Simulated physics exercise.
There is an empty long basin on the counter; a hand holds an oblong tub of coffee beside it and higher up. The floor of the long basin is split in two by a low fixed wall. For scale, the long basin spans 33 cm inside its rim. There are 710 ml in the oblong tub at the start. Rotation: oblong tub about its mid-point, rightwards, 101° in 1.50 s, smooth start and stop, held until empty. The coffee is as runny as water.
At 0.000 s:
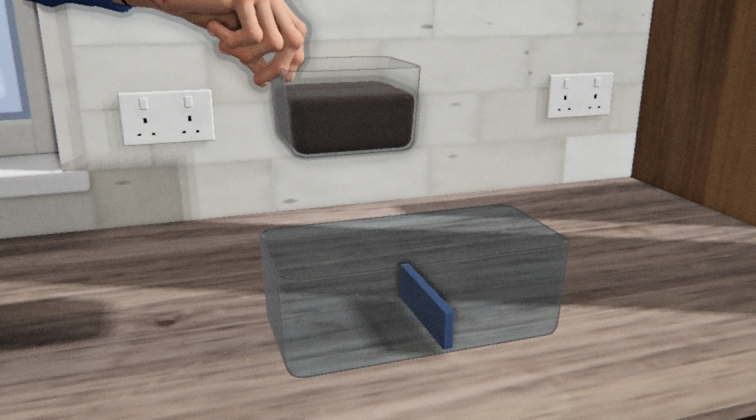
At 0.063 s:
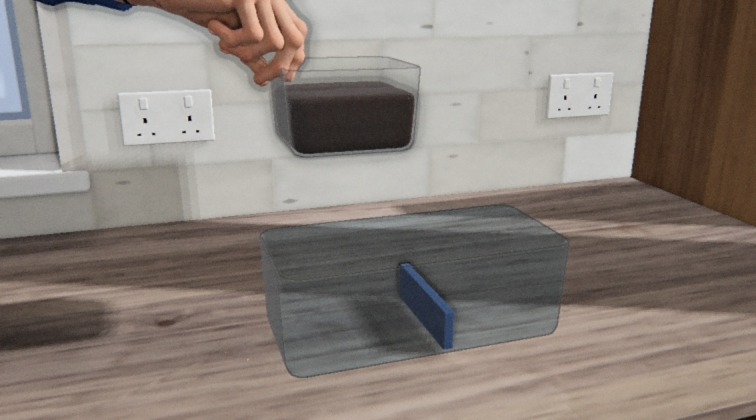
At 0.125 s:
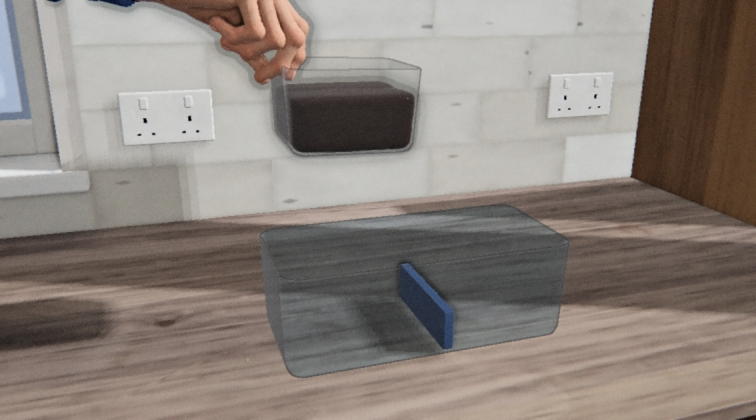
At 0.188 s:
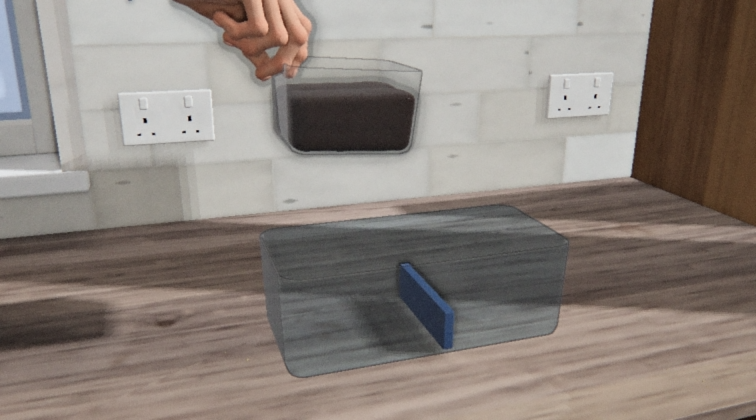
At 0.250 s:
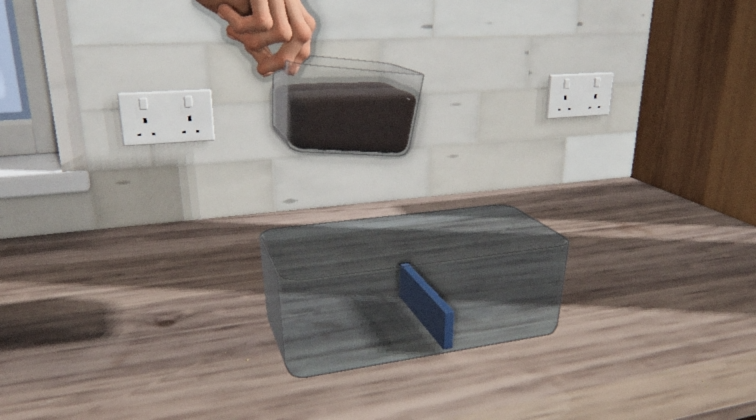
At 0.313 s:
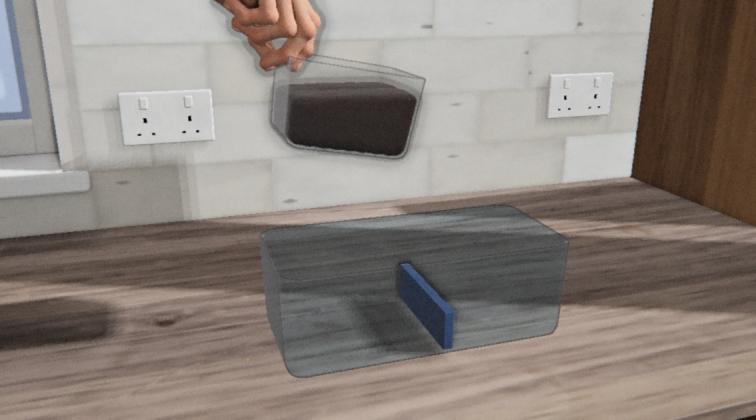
In this clip, a hand holds a clear oblong tub of dark coffee above a long transparent basin with a blue divider on a wooden counter, then slowly tilts the tub slightly down to the right.
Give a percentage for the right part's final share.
My figure is 84 %.
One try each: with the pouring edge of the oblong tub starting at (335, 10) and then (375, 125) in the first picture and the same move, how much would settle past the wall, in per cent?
Roughly 25 per cent the first time and 45 per cent the second.
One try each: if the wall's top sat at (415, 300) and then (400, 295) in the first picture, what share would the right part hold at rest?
One try each: Around 80 percent and then around 95 percent.
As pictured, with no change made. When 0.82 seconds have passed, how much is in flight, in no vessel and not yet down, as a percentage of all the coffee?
Estimate: About 24 % of all of it.
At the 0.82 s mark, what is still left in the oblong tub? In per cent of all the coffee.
I'd estimate some 72 % remains.
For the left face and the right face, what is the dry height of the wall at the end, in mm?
Noted: Left near 42 mm, right near 16 mm.
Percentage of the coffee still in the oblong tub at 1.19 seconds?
Some 18 per cent.
After 0.82 s the tilt is 58° and 72 per cent is still to pour, 1 is left of the wall and 4 right of it.
After 1.19 s the tilt is 91° and 18 per cent is still to pour, 3 is left of the wall and 66 right of it.
After 1.58 s the tilt is 101° and 1 per cent is still to pour, 13 is left of the wall and 83 right of it.
After 2.00 s the tilt is 101° and 0 per cent is still to pour, 16 is left of the wall and 84 right of it.
In the end 16 per cent lies left of the wall, 84 right of it and 1 outside.
